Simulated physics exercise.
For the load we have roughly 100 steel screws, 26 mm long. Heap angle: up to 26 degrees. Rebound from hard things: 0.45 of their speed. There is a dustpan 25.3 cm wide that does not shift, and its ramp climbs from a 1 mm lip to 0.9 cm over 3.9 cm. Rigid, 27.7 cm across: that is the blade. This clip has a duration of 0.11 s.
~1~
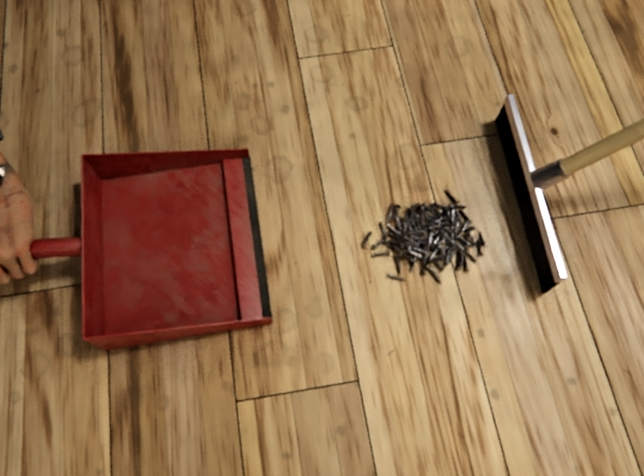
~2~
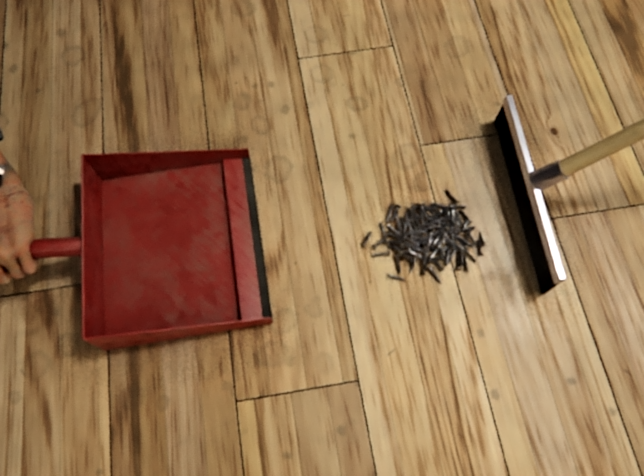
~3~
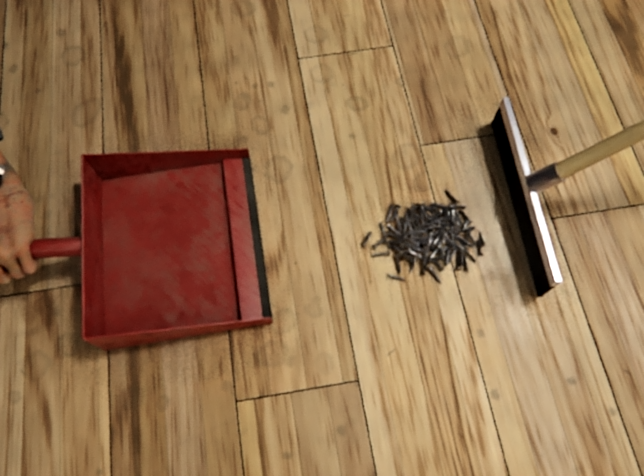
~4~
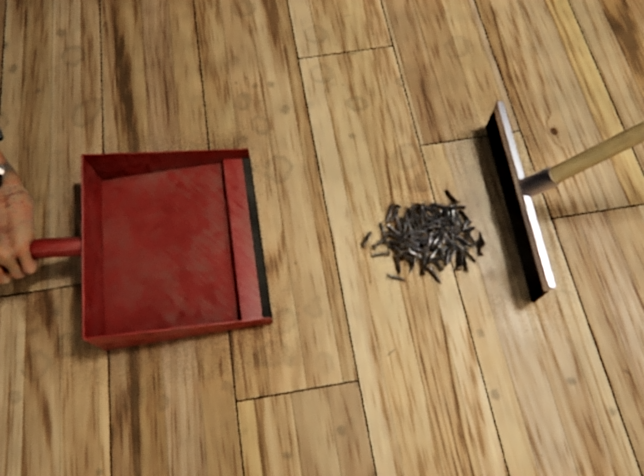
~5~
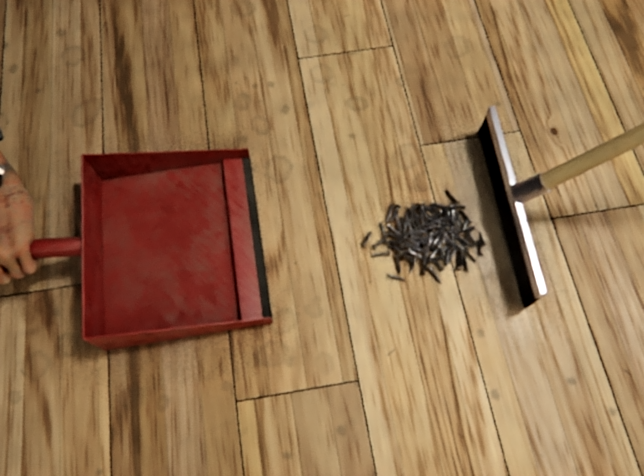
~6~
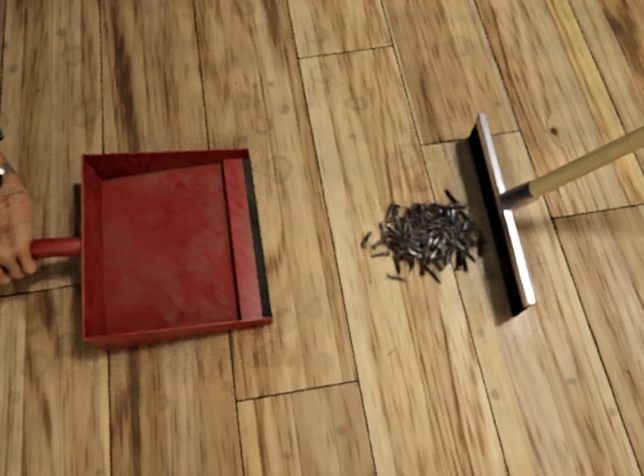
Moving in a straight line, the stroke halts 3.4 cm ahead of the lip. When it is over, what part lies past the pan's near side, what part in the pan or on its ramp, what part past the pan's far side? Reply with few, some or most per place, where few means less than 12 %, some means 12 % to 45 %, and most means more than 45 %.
Past the pan's near side = some, in the pan or on its ramp = some, past the pan's far side = few.
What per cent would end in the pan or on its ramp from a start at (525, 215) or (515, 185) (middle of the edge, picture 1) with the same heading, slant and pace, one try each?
The two tries give about 15 % and about 25 %.
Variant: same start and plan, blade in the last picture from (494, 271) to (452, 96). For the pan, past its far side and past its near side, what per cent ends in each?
The pan gets 80, the far side 0 and the near side 5.
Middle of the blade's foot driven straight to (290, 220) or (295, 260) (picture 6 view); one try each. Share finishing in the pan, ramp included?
The two tries give about 60 and 50 percent.
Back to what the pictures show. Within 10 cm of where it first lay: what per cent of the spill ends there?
0 percent, roughly.
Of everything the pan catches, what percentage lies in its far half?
Some 10 per cent.
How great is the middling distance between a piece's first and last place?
Some 24 cm.
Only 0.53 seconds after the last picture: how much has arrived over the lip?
I'd say around 25 in a hundred has made it so far.
Then, 0.17 s after the last picture, middle of the blade 18 cm from the lip; 0 % over the lip, far side 0 %, near side 5 %.
Then, 0.29 s after the last picture, middle of the blade 8 cm from the lip; 0 % over the lip, far side 0 %, near side 25 %.
Then, 0.53 s after the last picture, middle of the blade 4 cm from the lip; 25 % over the lip, far side 0 %, near side 35 %.
In the end, near side 35 %, pan 25 %, far side 0 %, in front of the lip or behind the blade 40 %.
